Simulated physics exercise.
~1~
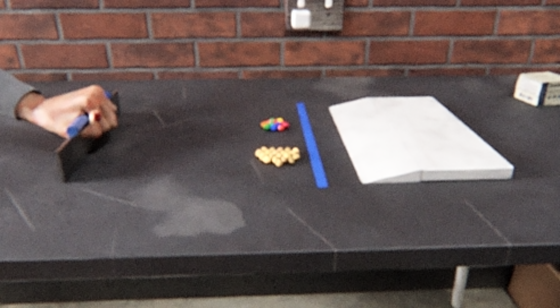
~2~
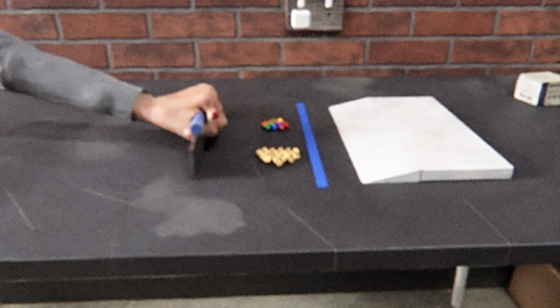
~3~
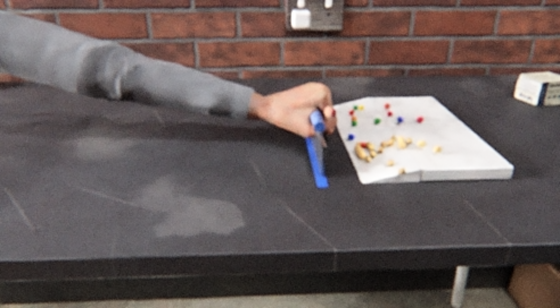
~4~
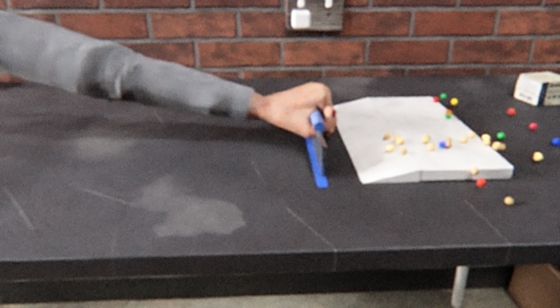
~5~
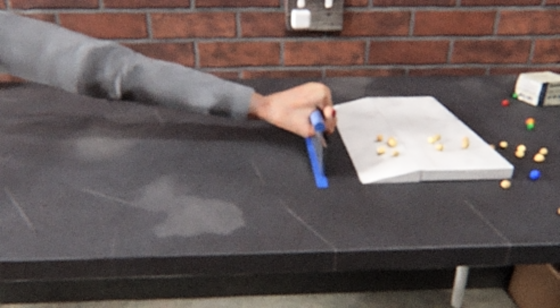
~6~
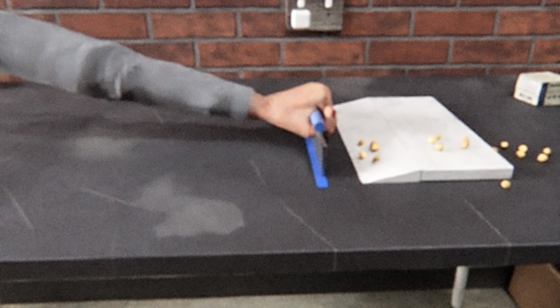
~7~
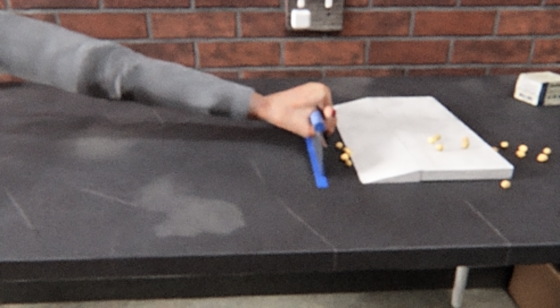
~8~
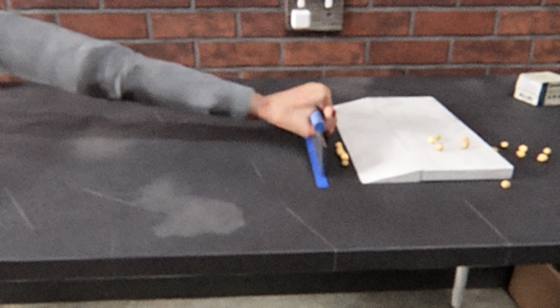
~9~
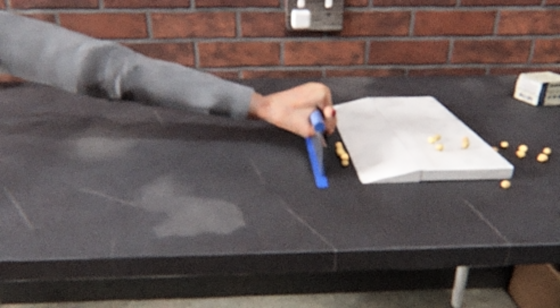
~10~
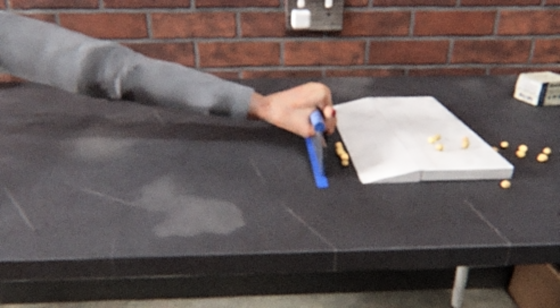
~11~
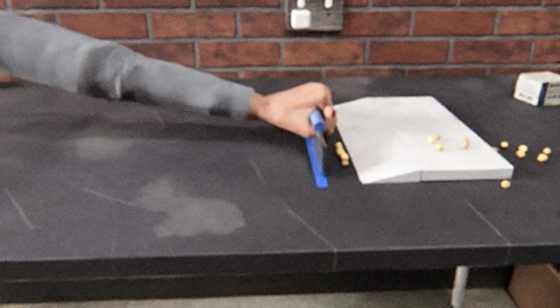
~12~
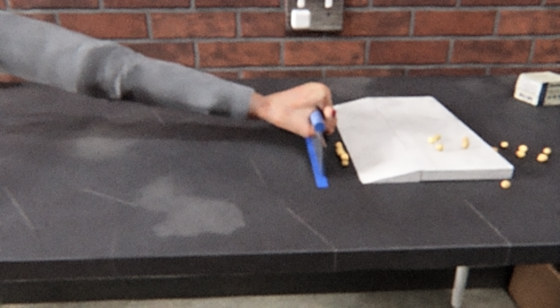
A hand in a grey sleeve grips a scraper at the left of a dark, scuffed table before a red brick wall, seen from the front and slightly above. Toward the middle sit a small cluster of multicoloured beads and a nearer one of yellowish pieces, with blue tape and a low white wedge beyond. The hand sweeps the scraper right, pushing both clusters, and stops at the tape. The pieces scatter up over the wedge. The coloured ones roll off the far side and out of view. Some yellowish ones slide back beside the tape, while others rest on and past the wedge.
